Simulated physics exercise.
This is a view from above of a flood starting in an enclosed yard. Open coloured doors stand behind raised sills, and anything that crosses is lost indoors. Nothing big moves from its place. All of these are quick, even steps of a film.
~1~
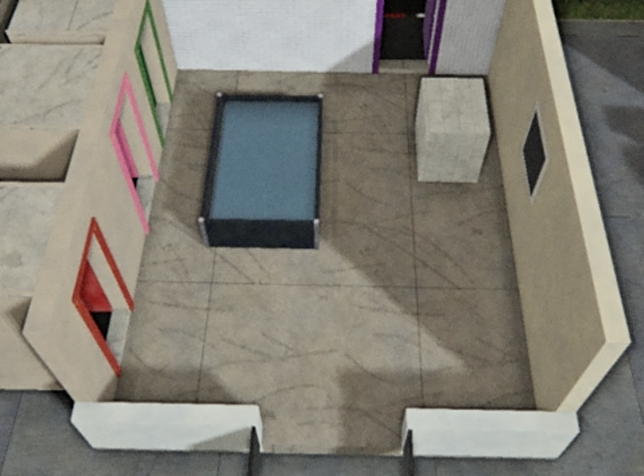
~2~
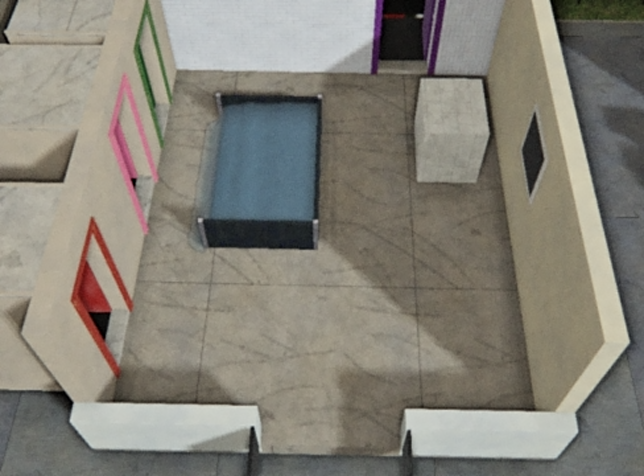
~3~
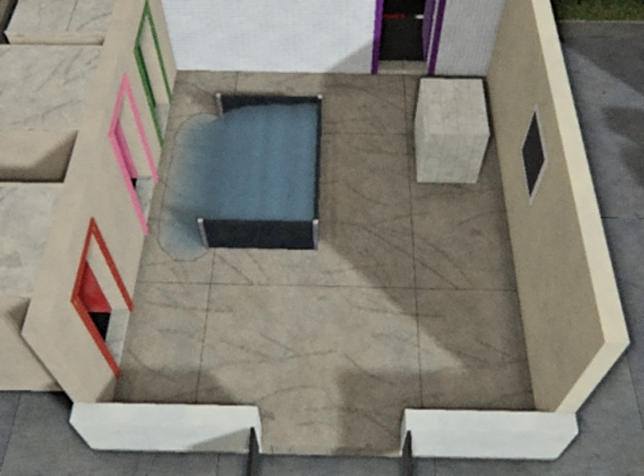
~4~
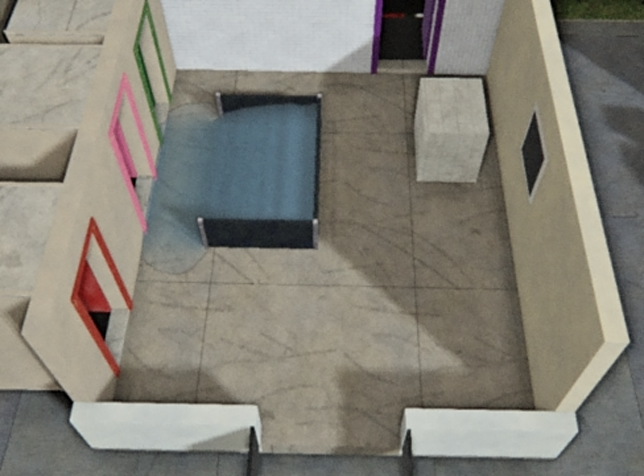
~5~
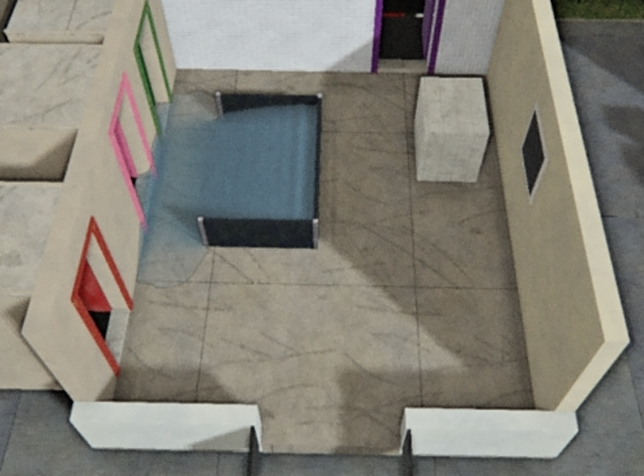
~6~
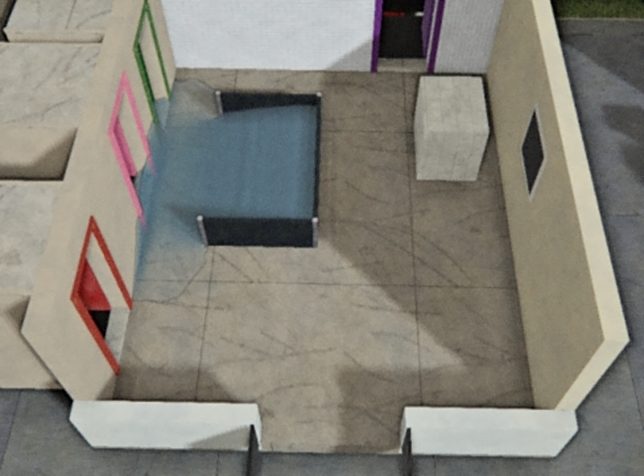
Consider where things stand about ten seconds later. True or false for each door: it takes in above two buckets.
The red door, false; the pink door, true; the purple door, false; the green door, true.
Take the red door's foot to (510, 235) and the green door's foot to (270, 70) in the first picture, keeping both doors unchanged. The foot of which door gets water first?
Go with the door marked pink.
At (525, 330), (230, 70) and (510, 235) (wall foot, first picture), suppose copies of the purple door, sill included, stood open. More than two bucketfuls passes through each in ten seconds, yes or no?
The first new doorway comes up short, the second tops it, the third comes up short.
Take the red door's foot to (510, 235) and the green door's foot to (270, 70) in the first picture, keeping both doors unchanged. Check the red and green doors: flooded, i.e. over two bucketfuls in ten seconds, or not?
Looking at it, I'd say the red one is safe and the green one breaks the limit.
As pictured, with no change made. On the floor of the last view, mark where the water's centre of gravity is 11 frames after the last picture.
Roughly (213, 192).
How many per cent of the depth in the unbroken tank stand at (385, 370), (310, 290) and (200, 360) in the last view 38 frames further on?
Approx. values, in order: 4 %, 2 %, 12 %.
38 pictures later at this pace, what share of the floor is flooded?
I'd say 75 per cent.
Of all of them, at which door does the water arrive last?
Looks like the door marked purple.
A moment on, water covers 15 % of the floor; the red door wet at the sill, nothing in, the pink door far over two buckets in, the purple door not reached, the green door far over two buckets in.
Next, water covers 30 % of the floor; the red door wet at the sill, nothing in, the pink door far over two buckets in, the purple door not reached, the green door far over two buckets in.
Then, water covers 50 % of the floor; the red door wet at the sill, nothing in, the pink door far over two buckets in, the purple door wet at the sill, nothing in, the green door far over two buckets in.
Later, water covers 75 % of the floor; the red door wet at the sill, nothing in, the pink door far over two buckets in, the purple door wet at the sill, nothing in, the green door far over two buckets in.
In the end, water covers 90 % of the floor; the red door wet at the sill, nothing in, the pink door far over two buckets in, the purple door wet at the sill, nothing in, the green door far over two buckets in.
